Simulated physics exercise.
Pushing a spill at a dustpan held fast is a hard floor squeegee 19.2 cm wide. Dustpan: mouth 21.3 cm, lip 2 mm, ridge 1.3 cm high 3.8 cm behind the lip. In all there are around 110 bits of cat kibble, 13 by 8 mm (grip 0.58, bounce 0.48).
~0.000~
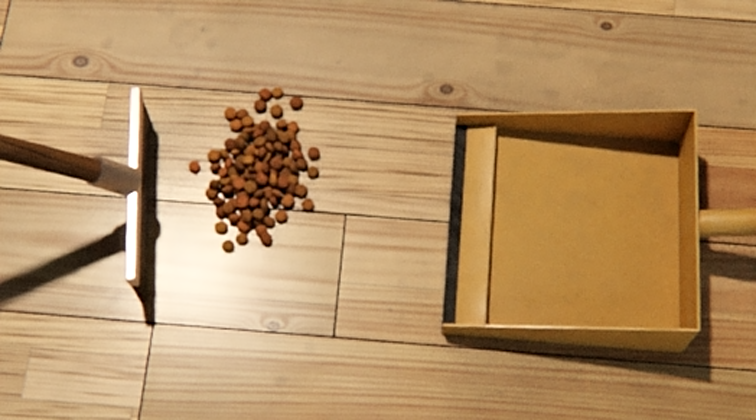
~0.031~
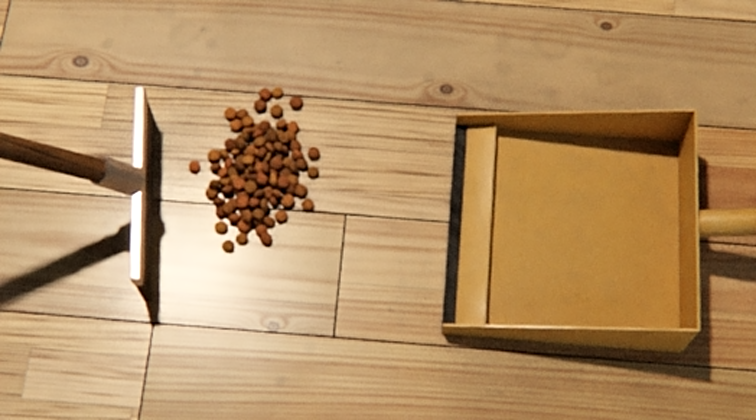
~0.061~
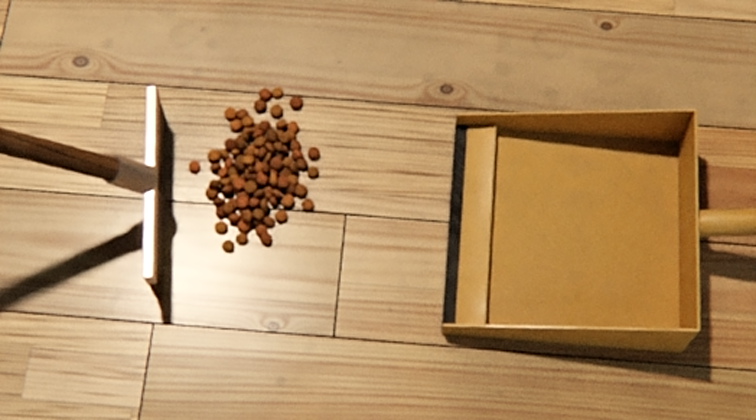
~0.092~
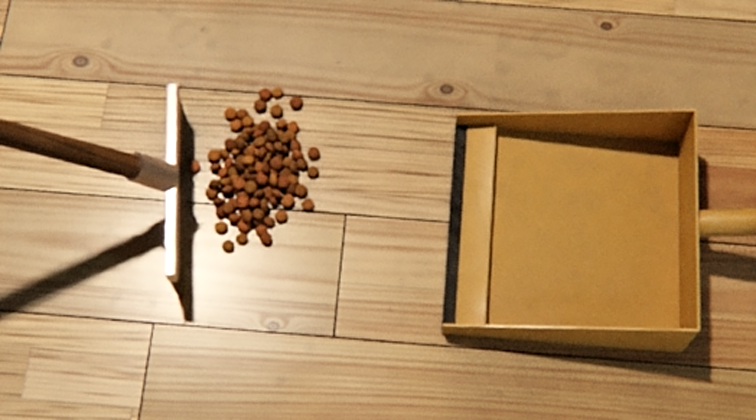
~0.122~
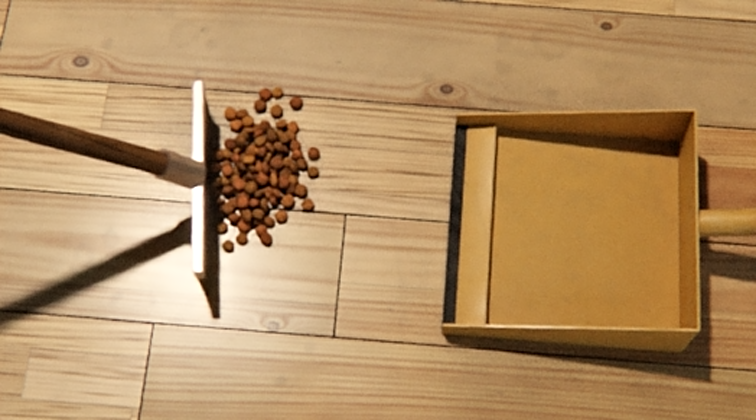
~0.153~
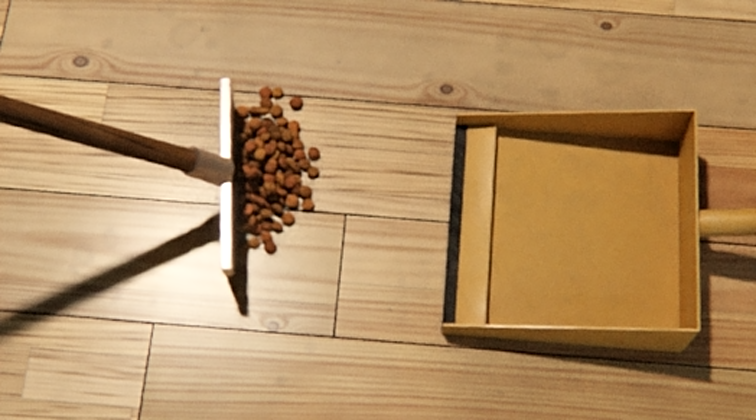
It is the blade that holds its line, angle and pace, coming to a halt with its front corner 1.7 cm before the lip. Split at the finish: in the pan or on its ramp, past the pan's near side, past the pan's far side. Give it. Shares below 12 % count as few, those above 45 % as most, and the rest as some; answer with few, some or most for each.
Final split: Pan: Some; near side: Few; far side: Some.
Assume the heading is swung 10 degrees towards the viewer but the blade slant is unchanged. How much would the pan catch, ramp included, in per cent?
About 25 percent would end up there.
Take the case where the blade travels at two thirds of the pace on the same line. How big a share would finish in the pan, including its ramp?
Then roughly 20 per cent.
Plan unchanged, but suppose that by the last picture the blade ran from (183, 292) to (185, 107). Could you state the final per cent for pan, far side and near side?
Final per cent - pan 10, far 5, near 0.
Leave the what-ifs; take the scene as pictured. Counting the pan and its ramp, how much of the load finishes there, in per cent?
Roughly 20 in a hundred come to rest there.
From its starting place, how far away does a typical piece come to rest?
It works out to roughly 20 cm.
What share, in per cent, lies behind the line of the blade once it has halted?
Some 5 percent of it.
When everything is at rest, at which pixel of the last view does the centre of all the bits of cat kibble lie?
Approximately (450, 151) in the last picture.
Then, at 0.28 s, middle of the blade 11 cm from the lip; 0 % over the lip, far side 15 %, near side 0 %.
After 0.36 s, middle of the blade 5 cm from the lip; 0 % over the lip, far side 25 %, near side 0 %.
After 0.57 s, middle of the blade 3 cm from the lip; 20 % over the lip, far side 30 %, near side 0 %.
In the end, at 1.1 s, pan 20 %, near side 0 %, far side 30 %, in front of the lip or behind the blade 50 %.
